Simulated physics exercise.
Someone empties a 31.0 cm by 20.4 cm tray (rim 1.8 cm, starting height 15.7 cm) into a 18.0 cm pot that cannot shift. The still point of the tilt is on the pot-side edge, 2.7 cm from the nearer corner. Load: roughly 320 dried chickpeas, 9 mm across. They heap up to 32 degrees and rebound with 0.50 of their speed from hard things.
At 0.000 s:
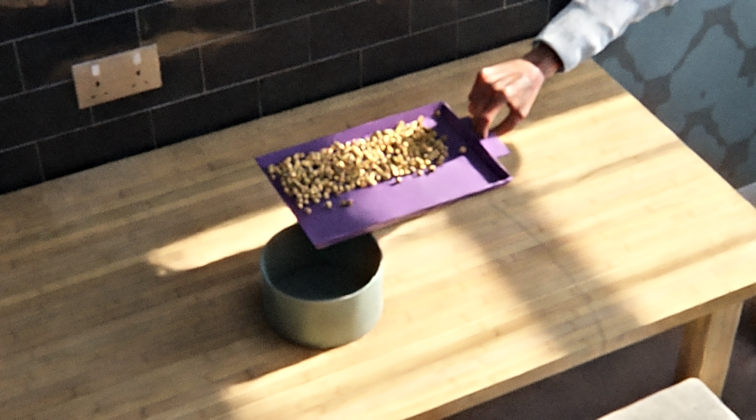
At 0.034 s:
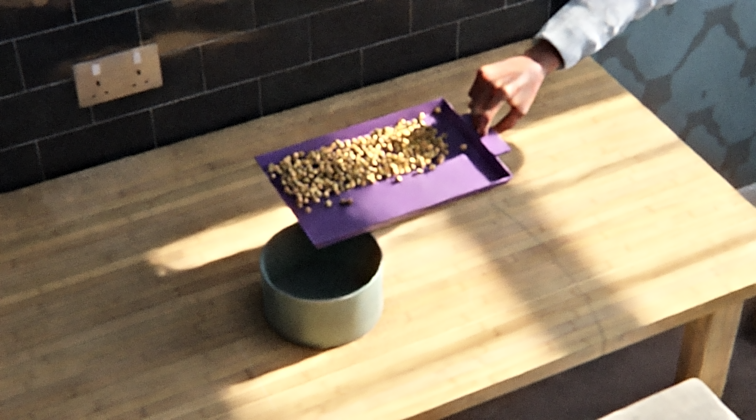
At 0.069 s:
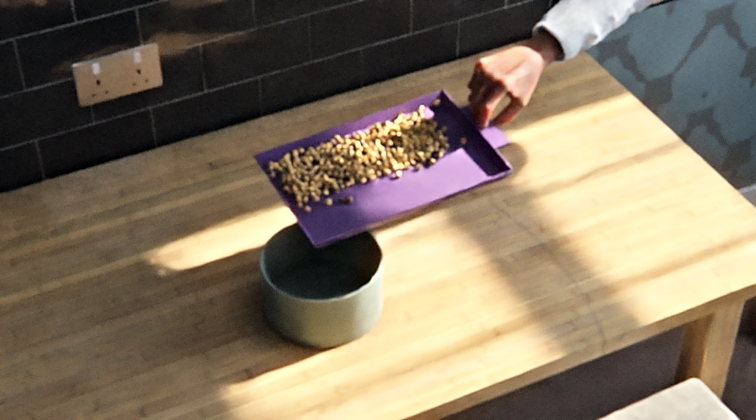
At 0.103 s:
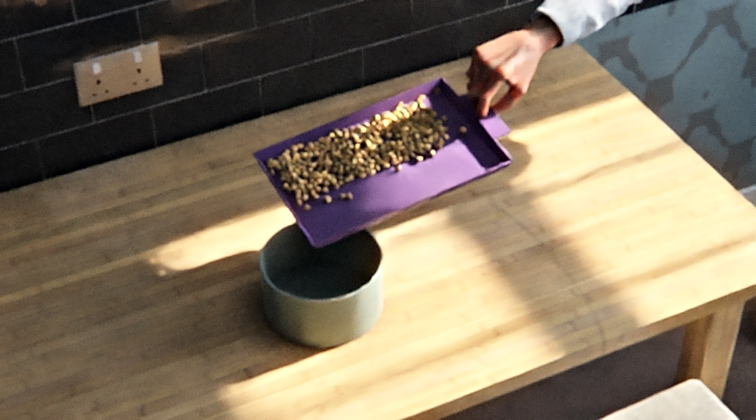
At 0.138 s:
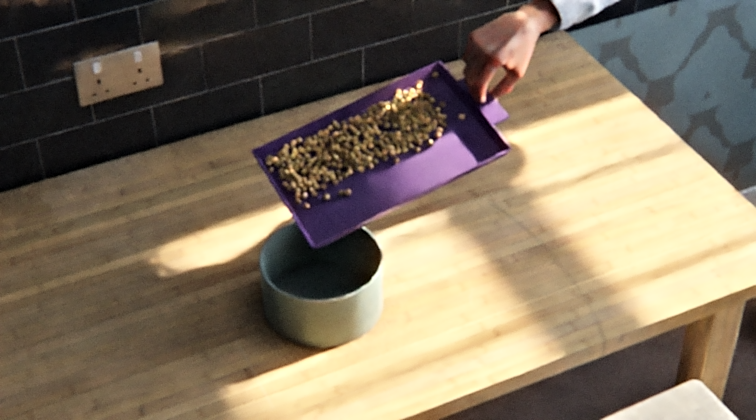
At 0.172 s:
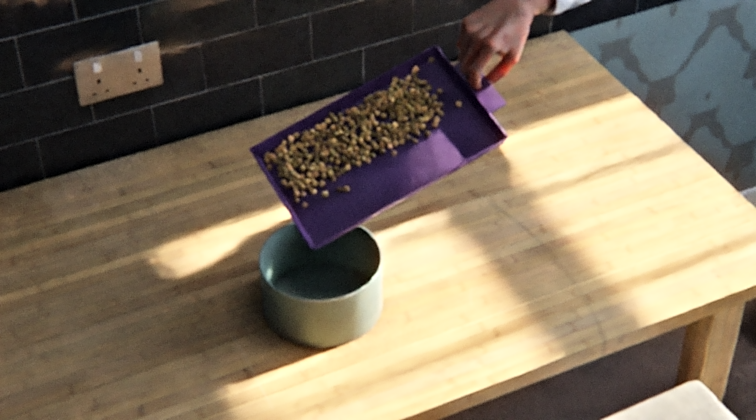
The clip opens on a hand holding a purple tray of dried chickpeas above a green-grey pot on a wooden table, the tray barely moving. The hand then raises the right end, slowly at first and then further, steepening the tray toward the pot while the chickpeas stay spread across it.
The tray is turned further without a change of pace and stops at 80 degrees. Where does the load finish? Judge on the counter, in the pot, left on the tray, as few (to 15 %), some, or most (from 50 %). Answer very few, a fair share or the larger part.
On the counter: The larger part; in the pot: A fair share; left on the tray: Very few.
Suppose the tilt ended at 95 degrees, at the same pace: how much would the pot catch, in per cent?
In that case some 25 per cent.
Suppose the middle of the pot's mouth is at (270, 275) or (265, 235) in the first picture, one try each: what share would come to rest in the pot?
Some 95 and 25 per cent.
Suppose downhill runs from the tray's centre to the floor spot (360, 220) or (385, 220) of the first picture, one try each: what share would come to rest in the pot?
Some 30 and 30 per cent.
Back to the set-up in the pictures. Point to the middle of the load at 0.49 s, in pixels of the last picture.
At about (294, 174).
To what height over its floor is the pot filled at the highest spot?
Roughly 2.0 cm.
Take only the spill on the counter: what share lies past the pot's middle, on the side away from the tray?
Roughly 100 per cent.
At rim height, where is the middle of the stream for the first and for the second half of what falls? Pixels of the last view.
First near (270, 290), later near (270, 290).
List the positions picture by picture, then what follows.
In the first picture, tray tilt 0 degrees, front corners at (317, 240) and (506, 177); middle of the pieces at (359, 163); pot at (321, 258).
In the second picture, tray tilt 1 degrees, front corners at (317, 239) and (506, 174); middle of the pieces at (359, 162).
In the third picture, tray tilt 3 degrees, front corners at (316, 239) and (506, 168), lowest corner left front; middle of the pieces at (359, 158).
In the fourth picture, tray tilt 7 degrees, front corners at (315, 240) and (506, 159), lowest corner left front; middle of the pieces at (358, 152).
In the fifth picture, tray tilt 13 degrees, front corners at (314, 241) and (504, 147), lowest corner left front; middle of the pieces at (356, 144).
In the sixth picture, tray tilt 19 degrees, front corners at (313, 243) and (501, 136), lowest corner left front; middle of the pieces at (354, 137); pot at (321, 257). The tray's pace is about 170 degrees a second.
After 0.36 s, tilt 51 degrees; the tray holds 100 %, the pot 0 %.
After 0.49 s, tilt 73 degrees; the tray holds 100 %, the pot 0 %.
After 0.74 s, tilt 80 degrees; the tray holds 5 %, the pot 20 %.
At rest (1.6 s), counter 70 %, pot 30 %, tray 0 %.
